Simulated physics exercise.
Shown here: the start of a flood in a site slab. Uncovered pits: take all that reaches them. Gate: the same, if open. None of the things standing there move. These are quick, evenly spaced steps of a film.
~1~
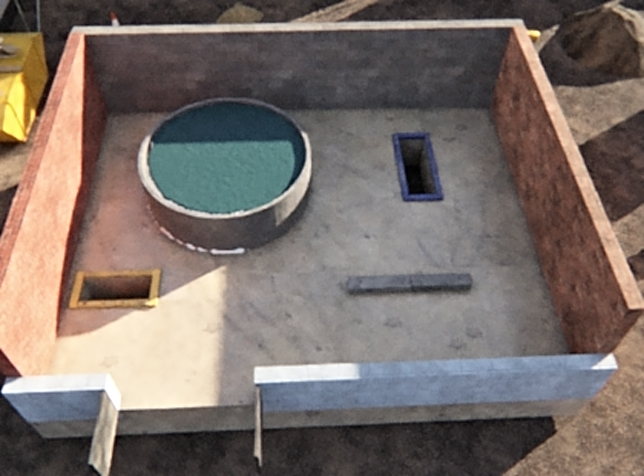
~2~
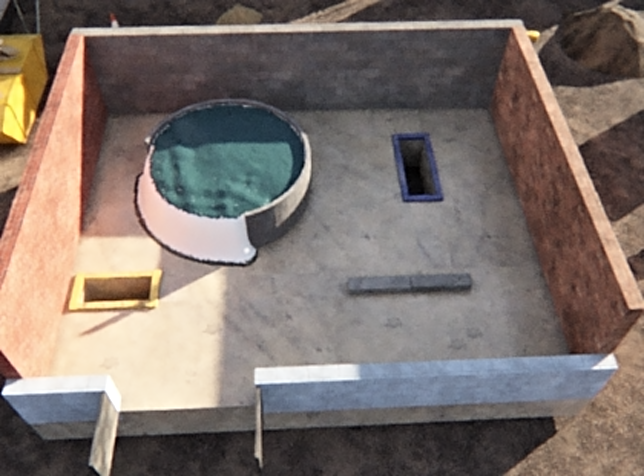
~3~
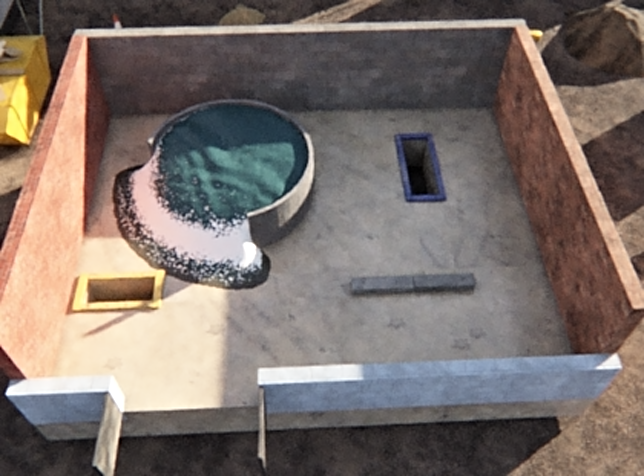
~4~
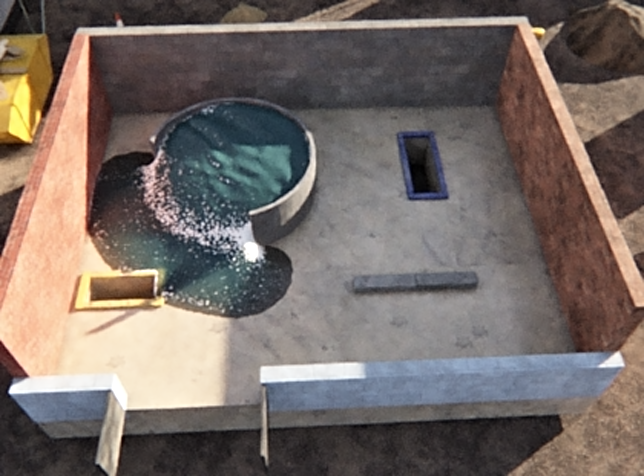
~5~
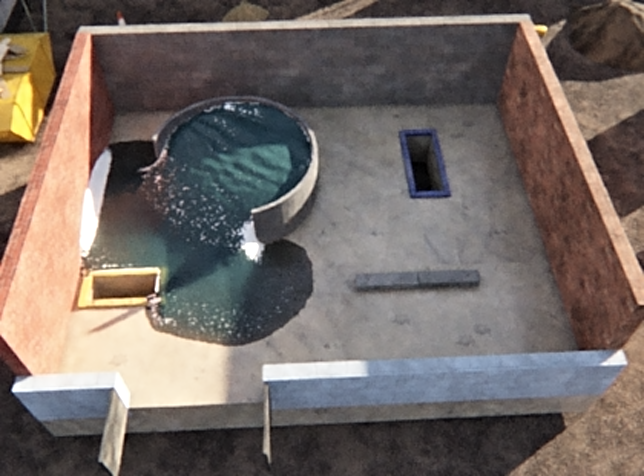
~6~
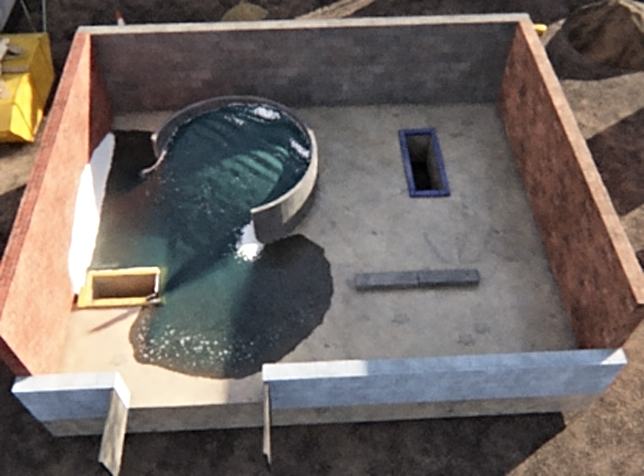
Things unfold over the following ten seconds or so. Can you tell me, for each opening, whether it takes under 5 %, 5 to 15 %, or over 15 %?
The gate will receive a cut exceeding fifteen per cent, the blue pit will receive a cut falling short of five per cent, the yellow pit will receive a cut exceeding fifteen per cent.
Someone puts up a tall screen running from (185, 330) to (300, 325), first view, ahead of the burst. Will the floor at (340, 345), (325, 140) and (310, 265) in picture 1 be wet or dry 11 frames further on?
In the order you listed them: Unsoaked, unsoaked, soaked.
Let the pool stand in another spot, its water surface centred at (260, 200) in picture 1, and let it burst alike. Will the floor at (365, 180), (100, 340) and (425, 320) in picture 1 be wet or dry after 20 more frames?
In sequence: Unflooded, next inundated, then inundated.
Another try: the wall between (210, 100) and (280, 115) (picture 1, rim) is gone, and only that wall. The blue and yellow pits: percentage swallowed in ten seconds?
Blue 20 %, yellow 12 %.
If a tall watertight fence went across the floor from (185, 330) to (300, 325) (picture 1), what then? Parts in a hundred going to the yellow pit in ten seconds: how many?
Yellow: About 40 %.
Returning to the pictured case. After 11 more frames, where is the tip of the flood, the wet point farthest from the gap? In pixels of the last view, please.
Near (494, 377).
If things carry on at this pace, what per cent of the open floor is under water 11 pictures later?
I'd say 40 per cent.
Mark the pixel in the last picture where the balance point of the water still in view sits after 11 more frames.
I reckon somewhere around (192, 221).
A moment on, water covers 35 % of the floor; the gate 3 %, the blue pit 0 %, the yellow pit 7 %.
Next, water covers 40 % of the floor; the gate 8 %, the blue pit 0 %, the yellow pit 18 %.
Then, water covers 55 % of the floor; the gate 15 %, the blue pit 0 %, the yellow pit 28 %.
Later, water covers 70 % of the floor; the gate 23 %, the blue pit 1 %, the yellow pit 34 %.
In the end, water covers 90 % of the floor; the gate 27 %, the blue pit 2 %, the yellow pit 35 %.
